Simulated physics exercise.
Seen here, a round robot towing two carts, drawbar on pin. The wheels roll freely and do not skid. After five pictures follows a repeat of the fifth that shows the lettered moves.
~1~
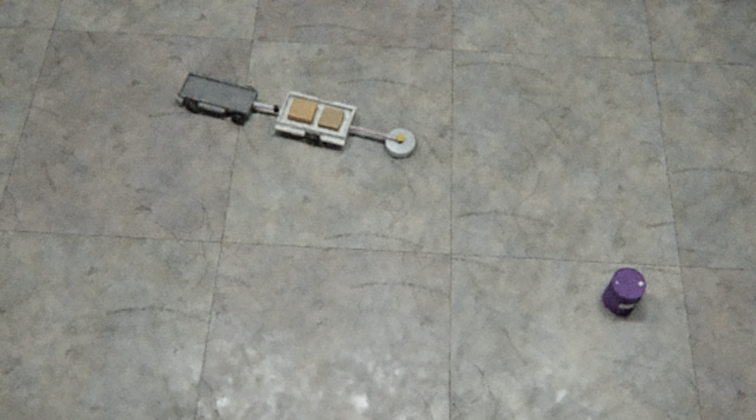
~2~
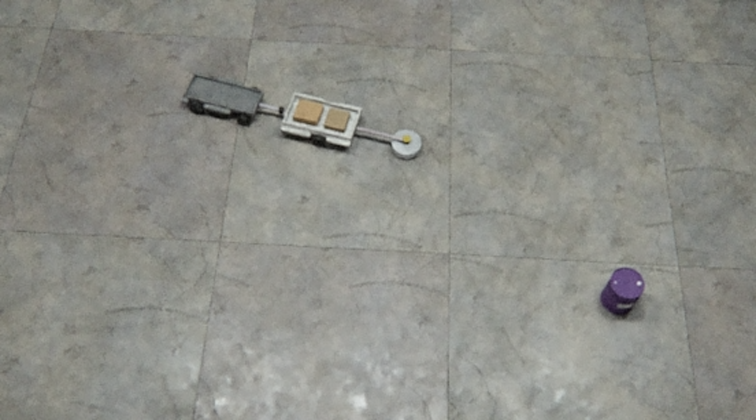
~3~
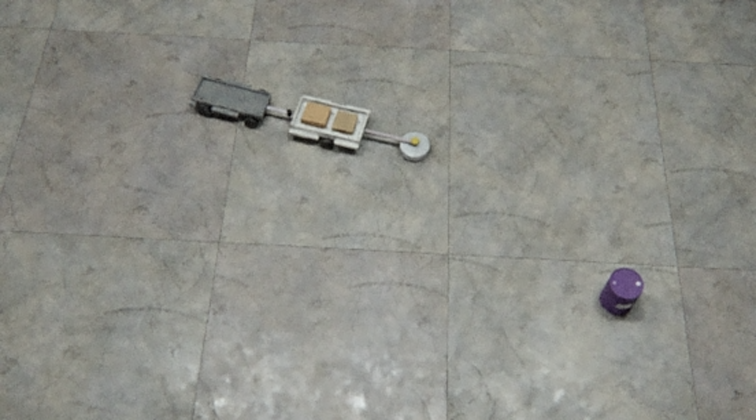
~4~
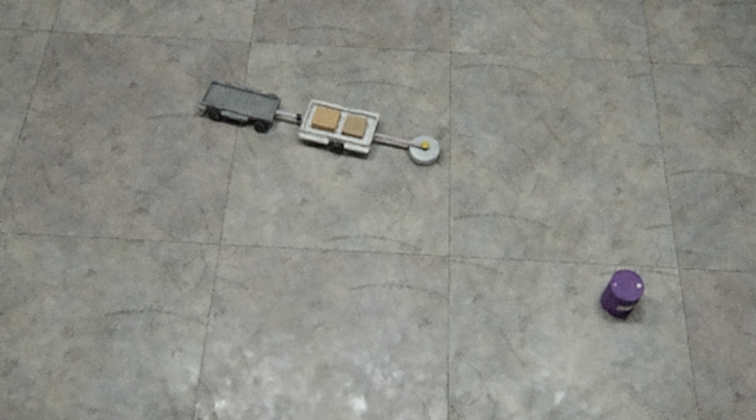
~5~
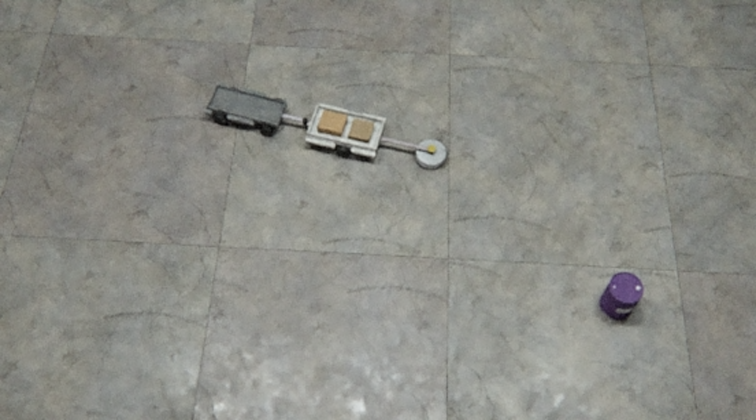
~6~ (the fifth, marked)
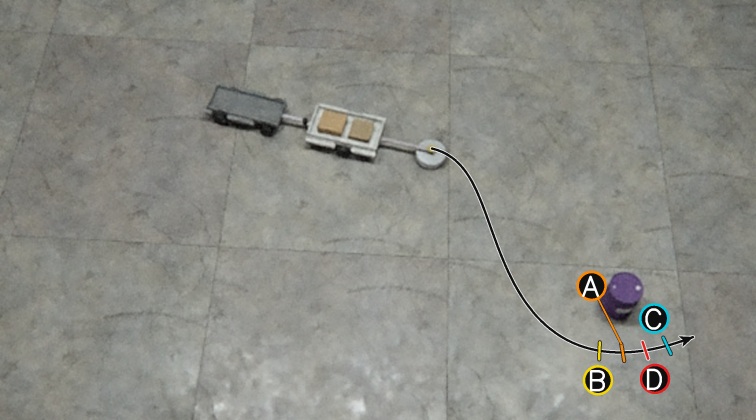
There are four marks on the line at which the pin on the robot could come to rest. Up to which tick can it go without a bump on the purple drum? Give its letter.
At D, and not beyond.
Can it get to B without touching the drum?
Yes.
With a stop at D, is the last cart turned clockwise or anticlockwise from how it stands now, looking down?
For that mark, clockwise.
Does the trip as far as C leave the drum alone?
No.
On the marked copy, A at (623, 352); B at (599, 351); C at (667, 346); D at (645, 350); the route from (432, 148) via (519, 292) to (693, 337).
Taking D. A third of the way, robot (489, 231), last cart (339, 124).
Two thirds of the way, robot (544, 329), last cart (424, 171).
When it is over, robot (643, 354), last cart (472, 234); nothing has been touched.
As for the rest, A is safe but short; B is safe but short; C is too far, the drum has been hit.
